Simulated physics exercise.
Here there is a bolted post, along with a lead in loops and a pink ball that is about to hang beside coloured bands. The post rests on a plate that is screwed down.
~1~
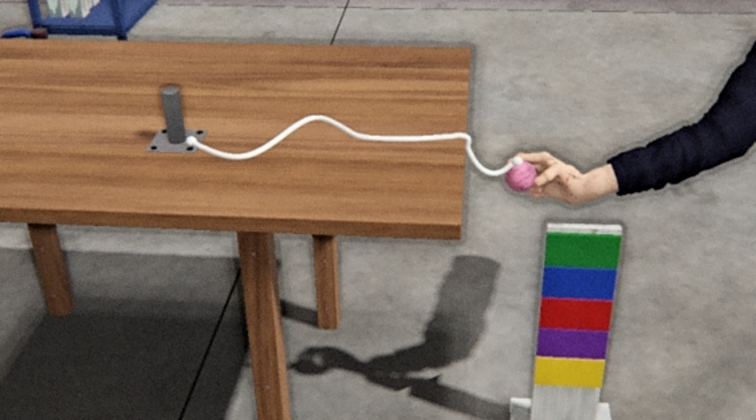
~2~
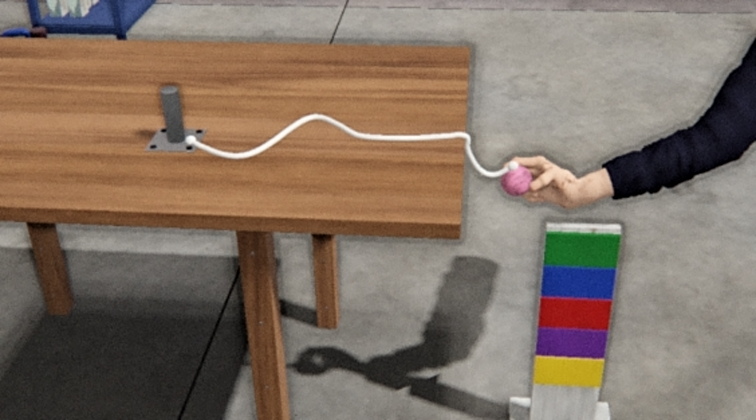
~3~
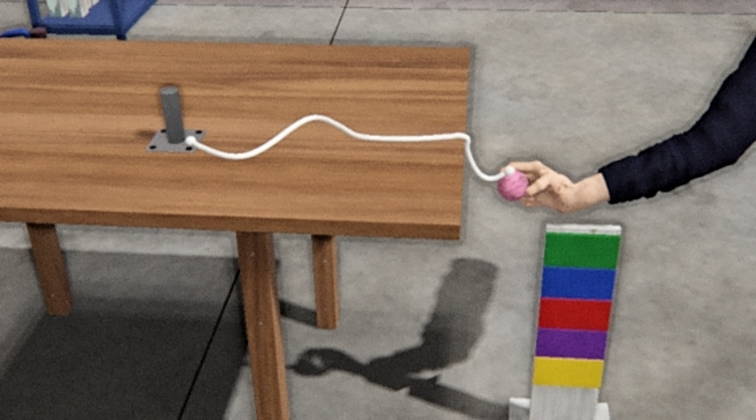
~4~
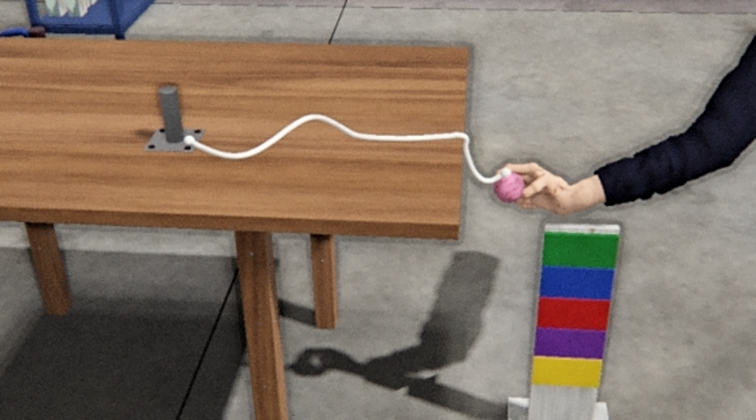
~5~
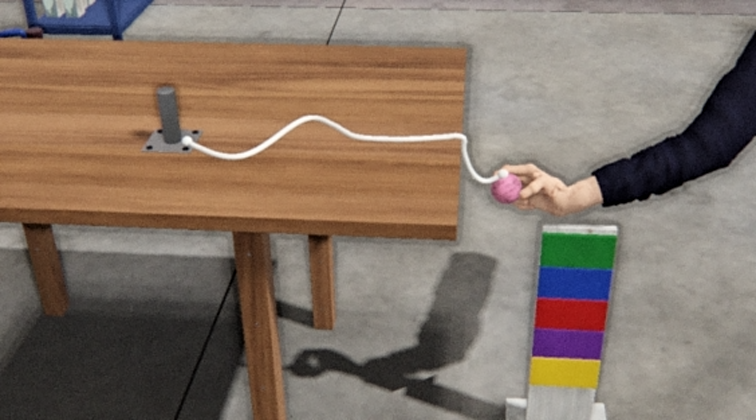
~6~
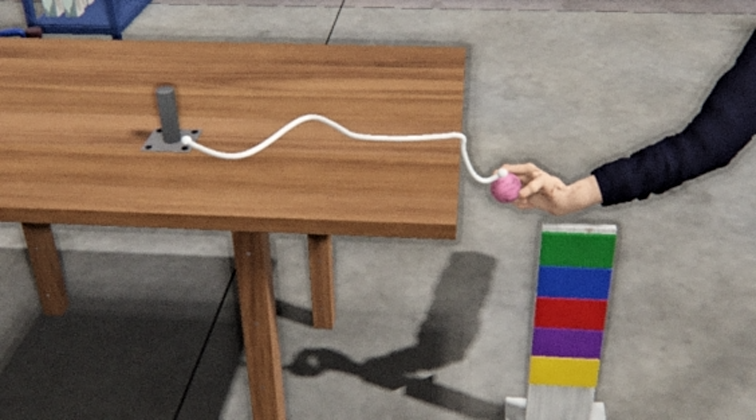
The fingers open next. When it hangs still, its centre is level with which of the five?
With blue.
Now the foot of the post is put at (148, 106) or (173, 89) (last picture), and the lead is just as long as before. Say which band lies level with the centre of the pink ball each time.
Green; green.
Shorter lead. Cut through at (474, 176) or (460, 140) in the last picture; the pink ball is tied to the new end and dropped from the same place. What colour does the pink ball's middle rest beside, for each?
Lab note - try 1: Green; try 2: Higher than all five.
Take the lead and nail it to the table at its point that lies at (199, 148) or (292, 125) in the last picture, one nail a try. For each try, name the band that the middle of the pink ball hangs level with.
Try by try: Blue; green.
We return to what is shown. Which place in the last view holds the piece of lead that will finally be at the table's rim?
Position: Approx. (385, 139).
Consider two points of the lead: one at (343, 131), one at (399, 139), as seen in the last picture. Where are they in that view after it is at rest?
The first ends at (413, 134) and the second at (462, 150).
Early on, ball near (421, 277); level with blue.
Midway, ball near (455, 279); level with blue.
Finally, ball near (463, 282); level with blue. Its middle rests at the blue band.
